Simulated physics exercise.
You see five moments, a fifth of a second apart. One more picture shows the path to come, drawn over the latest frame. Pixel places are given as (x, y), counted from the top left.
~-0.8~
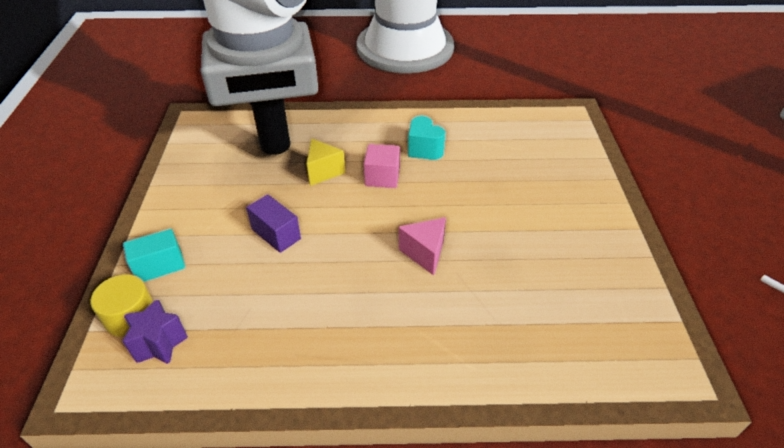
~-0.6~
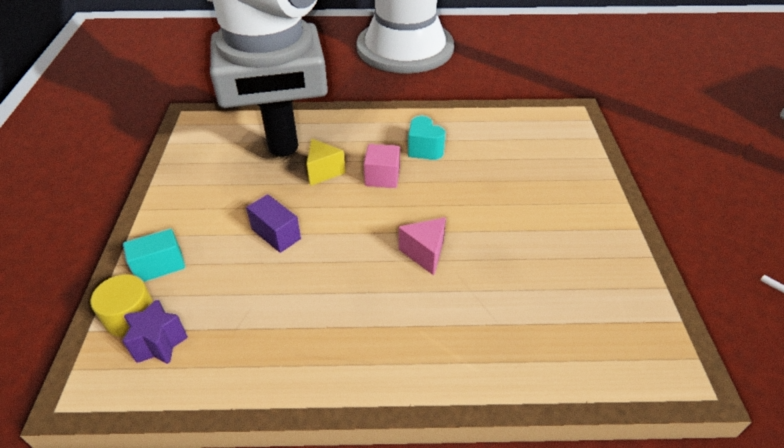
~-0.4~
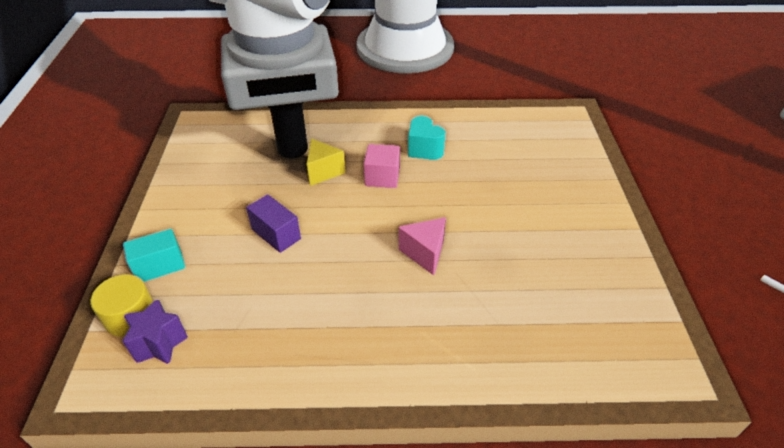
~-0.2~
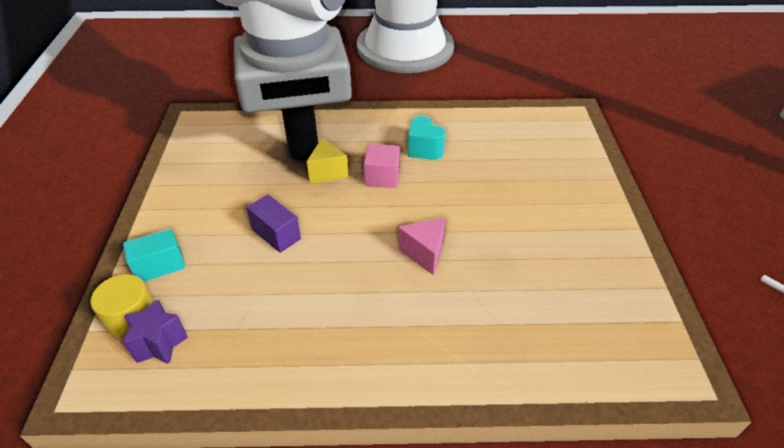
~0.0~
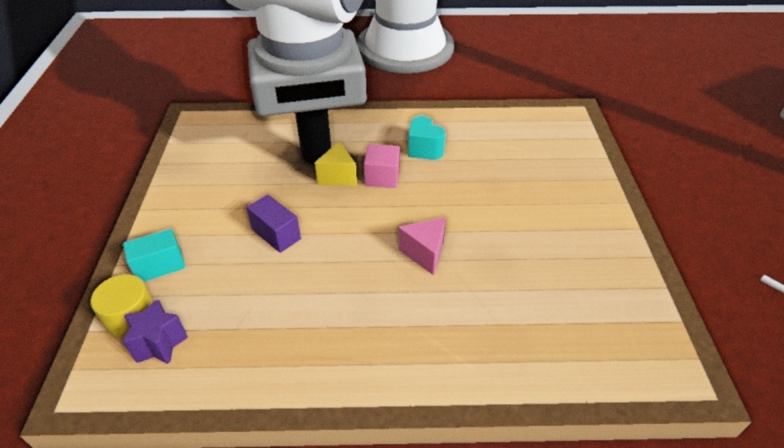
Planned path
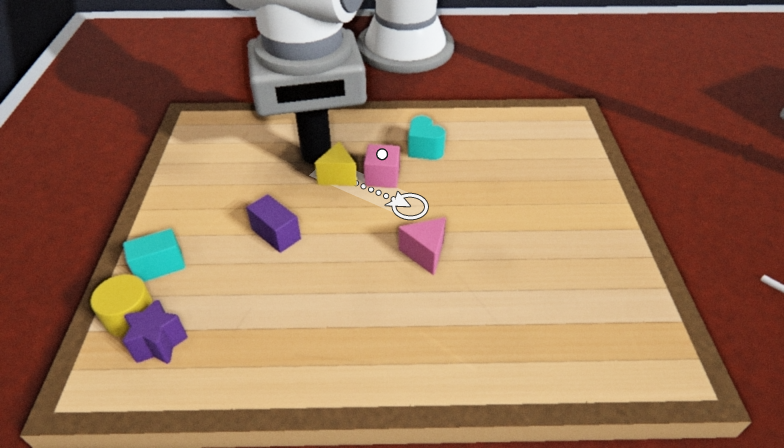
Robotic arm's black pusher sliding right across a wooden board, nudging a yellow triangular block slightly toward a pink square block.
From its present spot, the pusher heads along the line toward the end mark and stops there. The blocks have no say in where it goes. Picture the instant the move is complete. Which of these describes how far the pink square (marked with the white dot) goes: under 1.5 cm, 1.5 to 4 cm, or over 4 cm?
Moves 1.5 to 4 cm.
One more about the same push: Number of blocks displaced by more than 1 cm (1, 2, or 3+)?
I'd put the number at two.
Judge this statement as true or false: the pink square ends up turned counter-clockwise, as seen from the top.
Verdict: True.
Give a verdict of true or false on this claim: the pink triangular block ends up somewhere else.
That claim is false.
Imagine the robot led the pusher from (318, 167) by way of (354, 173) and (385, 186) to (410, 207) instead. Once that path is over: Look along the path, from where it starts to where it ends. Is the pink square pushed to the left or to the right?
Picture yourself facing from the start of the path to its end: The pink square moves off to your left.
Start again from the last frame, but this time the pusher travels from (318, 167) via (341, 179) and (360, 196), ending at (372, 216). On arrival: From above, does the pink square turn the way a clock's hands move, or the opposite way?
From above, it looks like the pink square goes counterclockwise.
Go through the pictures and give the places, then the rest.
The first picture shows pusher's lower end at (276, 147); yellow triangular block at (321, 150); pink square at (382, 154); pink triangular block at (427, 232).
The second picture shows pusher at (284, 148); blocks still.
The third picture shows pusher at (293, 150); blocks still.
The fourth picture shows pusher at (304, 153); yellow triangular block at (325, 151).
The fifth picture shows pusher at (317, 156); yellow triangular block at (337, 155); pink square at (382, 154); pink triangular block at (427, 232).
Drawn move, from (318, 167) directly to (410, 206); the dot is on the pink square.
The first path, step by step. One third of the way, pusher at (347, 169); yellow triangular block at (364, 172); pink square at (387, 156), turned 25° anticlockwise.
Two thirds of the way, pusher at (378, 182); yellow triangular block at (388, 189), turned 35° clockwise; pink square at (402, 156), turned 50° anticlockwise.
At the end, pusher at (411, 195); yellow triangular block at (403, 203), turned 75° clockwise; pink square at (405, 155), turned 60° anticlockwise; pink triangular block still.
